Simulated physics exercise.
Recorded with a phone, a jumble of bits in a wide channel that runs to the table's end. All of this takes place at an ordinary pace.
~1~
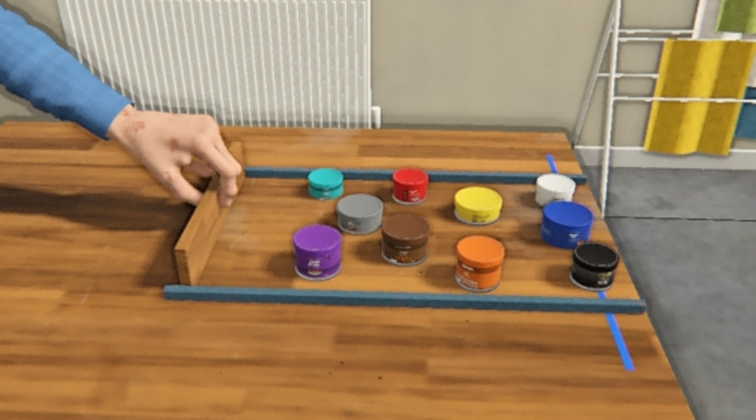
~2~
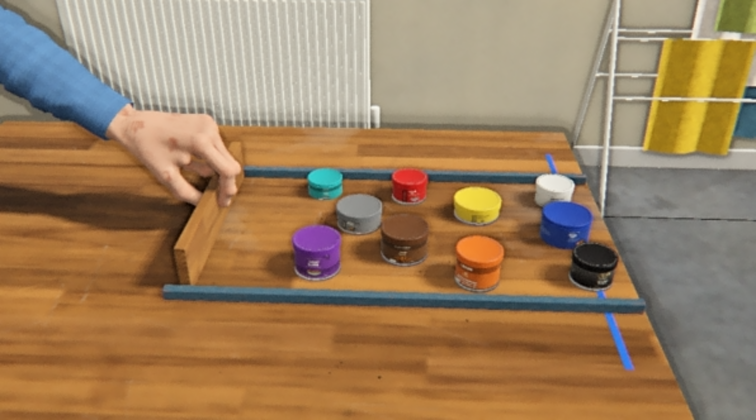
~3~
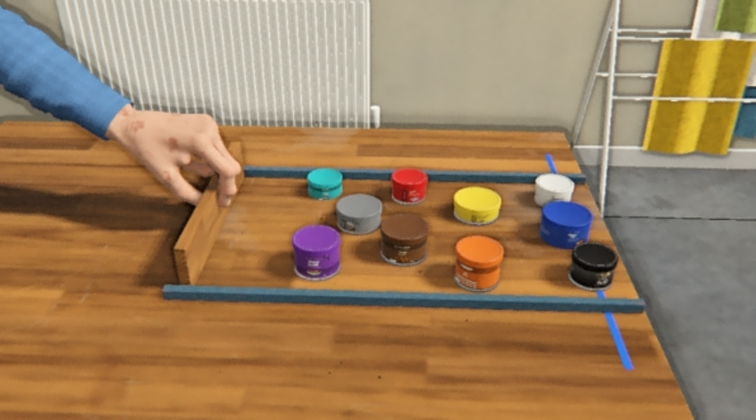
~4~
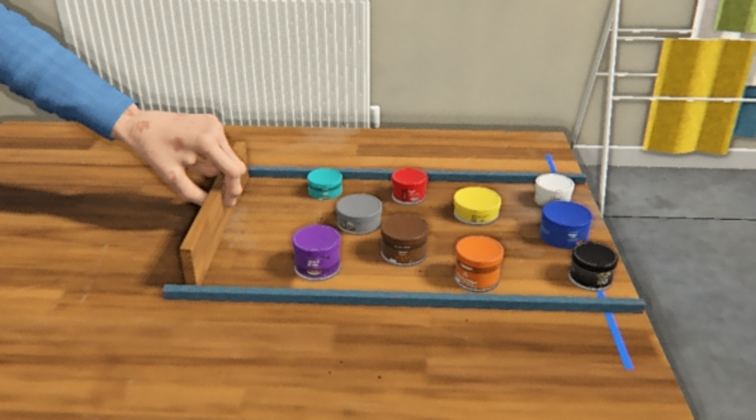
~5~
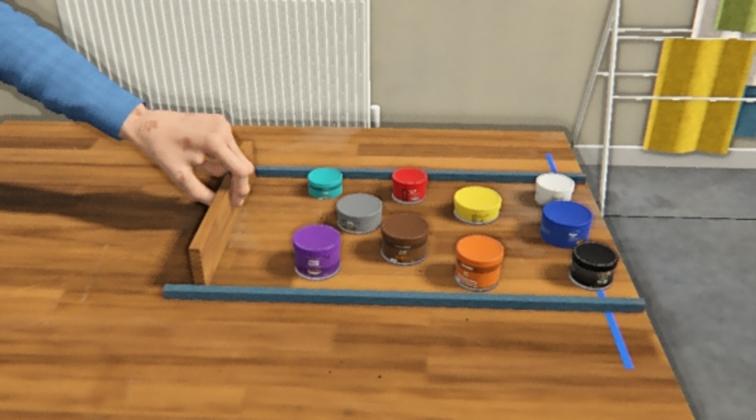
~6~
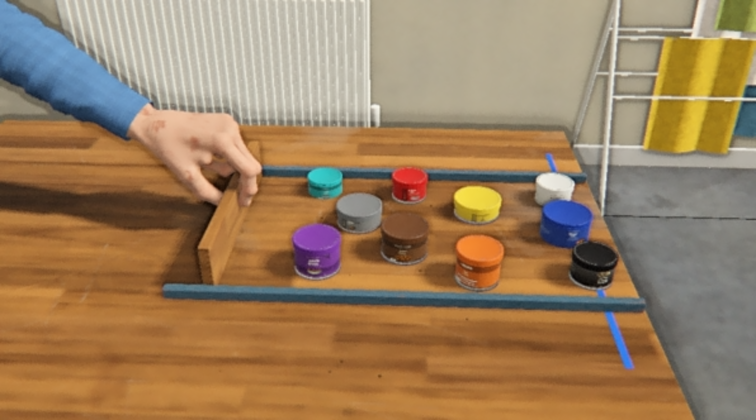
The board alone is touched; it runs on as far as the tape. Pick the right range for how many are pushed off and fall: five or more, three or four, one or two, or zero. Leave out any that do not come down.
The right range is five or more.
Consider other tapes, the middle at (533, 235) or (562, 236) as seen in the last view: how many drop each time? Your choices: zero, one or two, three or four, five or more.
1 or 2; 5 or more.
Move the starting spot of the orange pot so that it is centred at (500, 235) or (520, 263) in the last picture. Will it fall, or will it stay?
Place by place, it goes down, then goes down.
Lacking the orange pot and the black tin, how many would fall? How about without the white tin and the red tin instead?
Try 1: 4; try 2: 4.
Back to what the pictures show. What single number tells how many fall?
Total count: 6.
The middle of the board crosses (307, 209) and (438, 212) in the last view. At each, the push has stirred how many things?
2, then 7.
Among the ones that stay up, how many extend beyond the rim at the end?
It would come to 4.
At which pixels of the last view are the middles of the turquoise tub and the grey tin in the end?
They come to rest around (580, 185) and (598, 215).
Soon after, none off yet; black tin at rest near (593, 266); white tin at rest near (554, 191); blue tub at rest near (565, 224).
By the end, the number that fall off is five or more; fallen, red tin, orange pot, yellow tin, blue tub, white tin and black tin.
